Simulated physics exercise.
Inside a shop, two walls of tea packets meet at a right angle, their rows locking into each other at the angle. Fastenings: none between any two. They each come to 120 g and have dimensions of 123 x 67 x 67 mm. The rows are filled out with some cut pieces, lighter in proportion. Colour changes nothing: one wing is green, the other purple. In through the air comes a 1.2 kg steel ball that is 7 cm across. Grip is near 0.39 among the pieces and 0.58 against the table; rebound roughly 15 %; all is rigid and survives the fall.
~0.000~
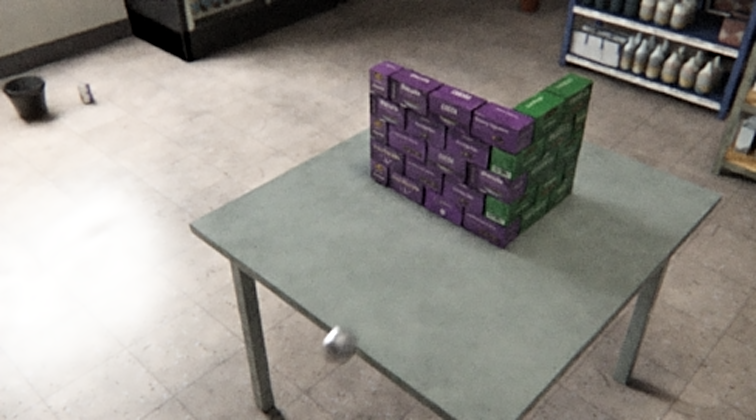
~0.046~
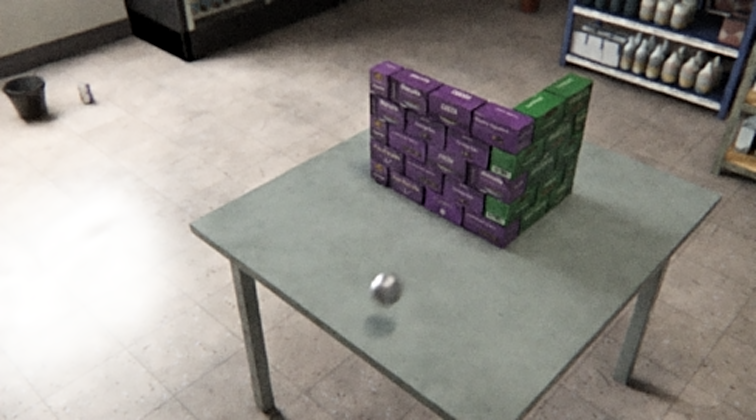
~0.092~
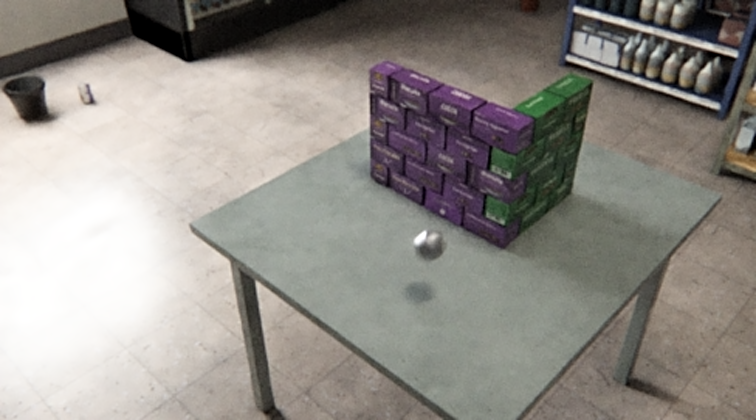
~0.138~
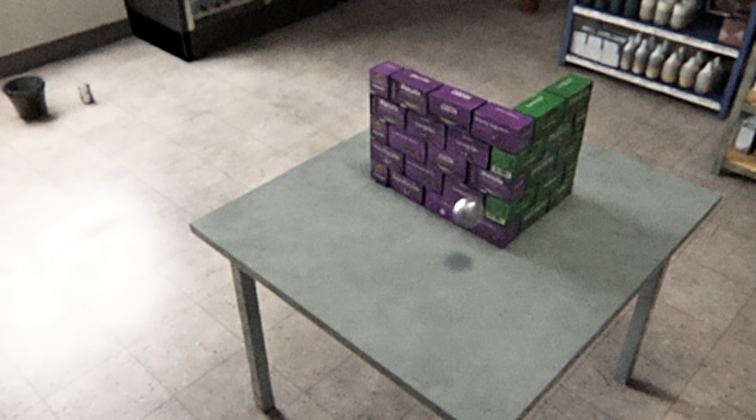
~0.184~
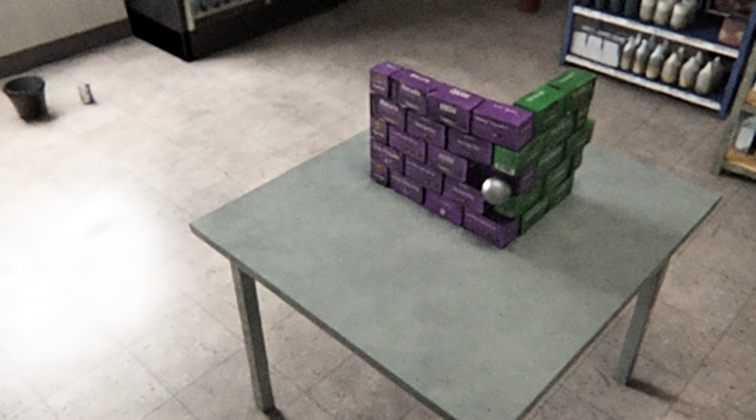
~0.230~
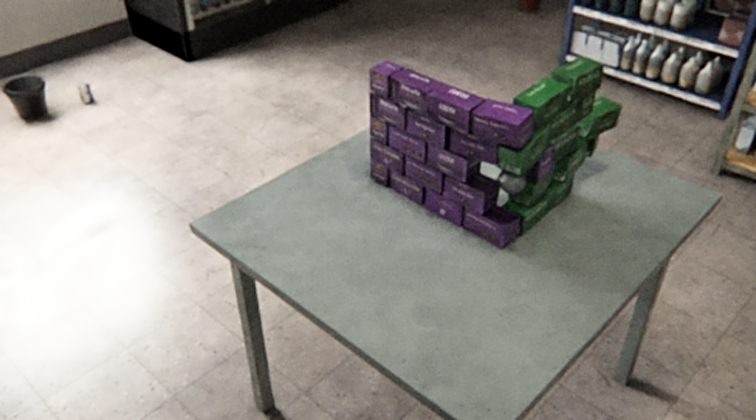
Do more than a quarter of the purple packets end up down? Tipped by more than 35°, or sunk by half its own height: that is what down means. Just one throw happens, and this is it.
No.
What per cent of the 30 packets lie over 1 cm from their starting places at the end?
I make it 45 per cent.
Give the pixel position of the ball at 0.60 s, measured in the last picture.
Location: Close to (575, 160).
After 0.36 s, ball still moving; none of the 18 purple packets down (5 of 30 in all colours); top purple packet leaning 4°; top green packet leaning 33°, 37 mm lower.
After 0.60 s, ball still moving; 2 of the 18 purple packets down (12 of 30 in all colours); top purple packet unmoved; top green packet upside down.
After 1.02 s, ball still moving; 2 of the 18 purple packets down (12 of 30 in all colours); top purple packet unmoved; top green packet on its side.
At rest (1.5 s), ball rolling away; 2 of the 18 purple packets down (12 of 30 in all colours); top purple packet unmoved; top green packet on its side. That is 11 per cent. As the last picture would show them, middles, top purple packet near (455, 109), top green packet near (479, 181).
